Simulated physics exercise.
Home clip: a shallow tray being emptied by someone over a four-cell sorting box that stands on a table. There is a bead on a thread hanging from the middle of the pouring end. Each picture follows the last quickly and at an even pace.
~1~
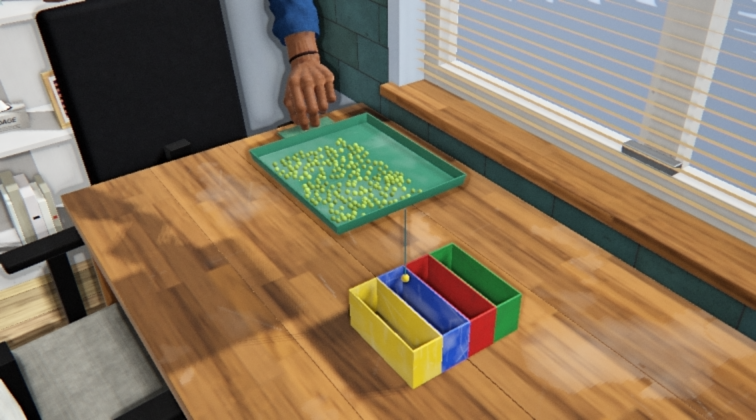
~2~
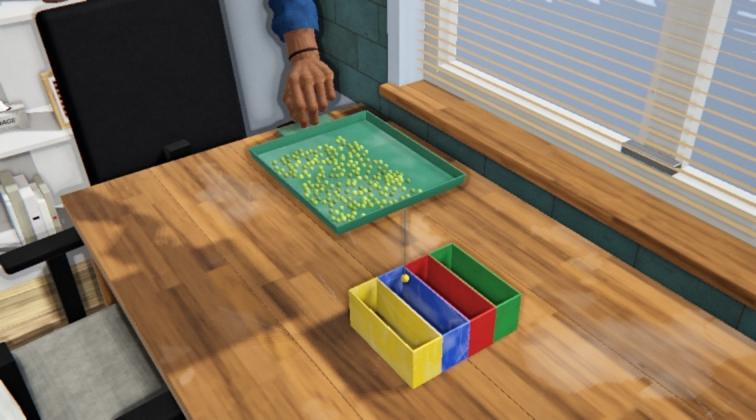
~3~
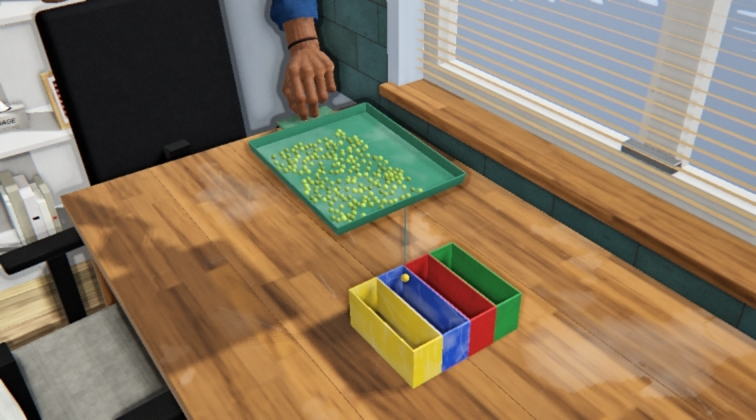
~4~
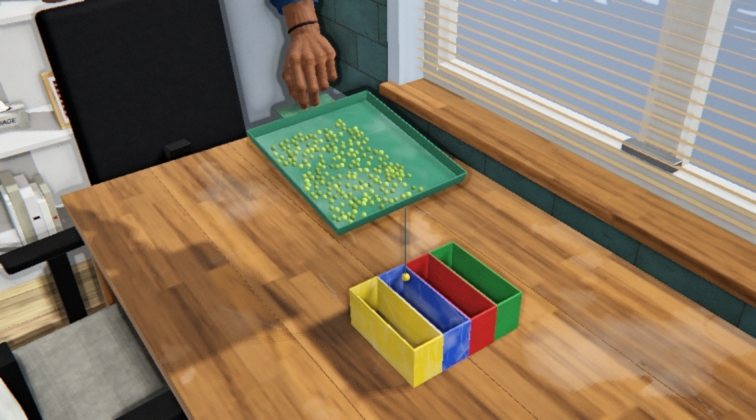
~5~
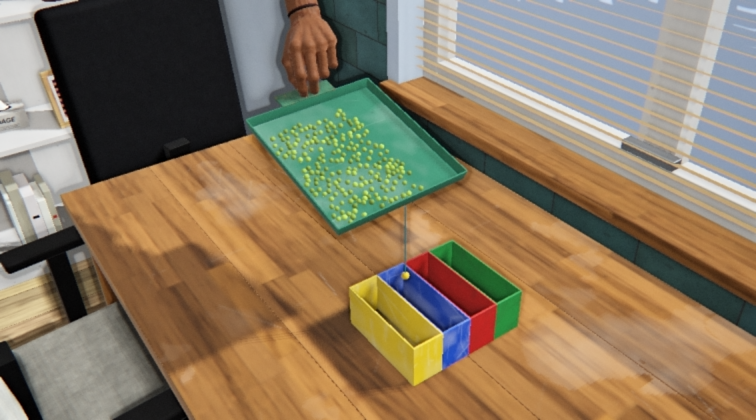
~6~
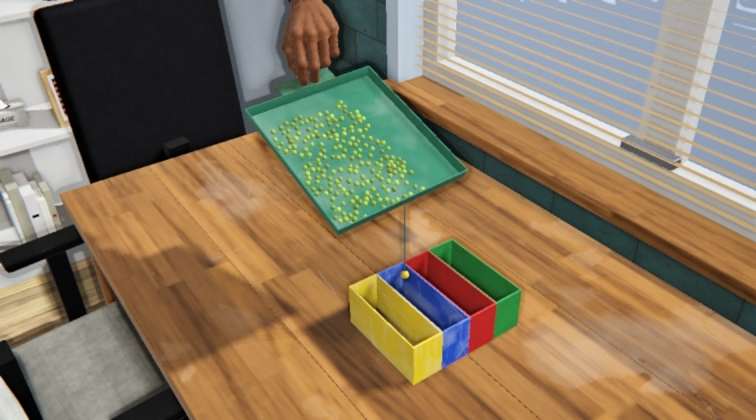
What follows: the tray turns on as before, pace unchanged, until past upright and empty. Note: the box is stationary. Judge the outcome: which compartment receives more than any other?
The yellow compartment receives the most.
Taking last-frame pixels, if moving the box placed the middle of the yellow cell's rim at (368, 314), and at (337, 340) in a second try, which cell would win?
Placing A: That yellow cell / placing B: The blue one.
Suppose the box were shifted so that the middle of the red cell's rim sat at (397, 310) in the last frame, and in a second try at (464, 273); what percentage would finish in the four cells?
Roughly 100 % and then 20 %.
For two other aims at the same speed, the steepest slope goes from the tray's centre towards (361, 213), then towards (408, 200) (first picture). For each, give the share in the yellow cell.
The first comes to 10 %, while the second comes to 20 %.
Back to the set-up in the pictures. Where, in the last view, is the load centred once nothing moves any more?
Centre at rest: Close to (393, 366).
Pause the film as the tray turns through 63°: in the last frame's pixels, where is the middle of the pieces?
Roughly at (369, 208).
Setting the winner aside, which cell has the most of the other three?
Runner-up - the cell in blue.
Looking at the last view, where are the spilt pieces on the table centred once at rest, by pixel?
At about (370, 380).
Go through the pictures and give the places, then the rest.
The first picture shows corners of the pouring end at (338, 225) and (463, 174), level; middle of the load at (342, 176), dried peas; bead on its thread at (405, 278); yellow cell at (427, 359); blue cell at (455, 344); red cell at (482, 329); green cell at (507, 315).
The second picture shows corners of the pouring end at (338, 225) and (463, 174), level; middle of the load at (341, 175).
The third picture shows corners of the pouring end at (338, 226) and (463, 173), tipped barely, lowest at the left corner; middle of the load at (341, 171).
The fourth picture shows corners of the pouring end at (339, 227) and (464, 172), tipped a little, lowest at the left corner; middle of the load at (342, 166).
The fifth picture shows corners of the pouring end at (339, 227) and (465, 170), tipped a little, lowest at the left corner; middle of the load at (342, 160).
The sixth picture shows corners of the pouring end at (339, 227) and (465, 169), tipped clearly, lowest at the left corner; middle of the load at (343, 157), about a third on the move; yellow cell at (427, 355); blue cell at (455, 340); red cell at (482, 325); green cell at (507, 311).
Soon after the last picture, tray tipped steeply; most on the tray; a small part falling or outside the box.
A little later, tray tipped past a quarter turn; about two thirds on the tray; a stray few in the yellow cell; a stray few in the blue cell; a stray few in the red cell; about a quarter falling or outside the box.
Later still, tray tipped past a quarter turn; about a quarter in the yellow cell; a small part in the blue cell; a stray few in the red cell; about half falling or outside the box.
At rest, tray tipped past a quarter turn; about a quarter in the yellow cell; a small part in the blue cell; a stray few in the red cell; none in the green cell; about half outside the box.
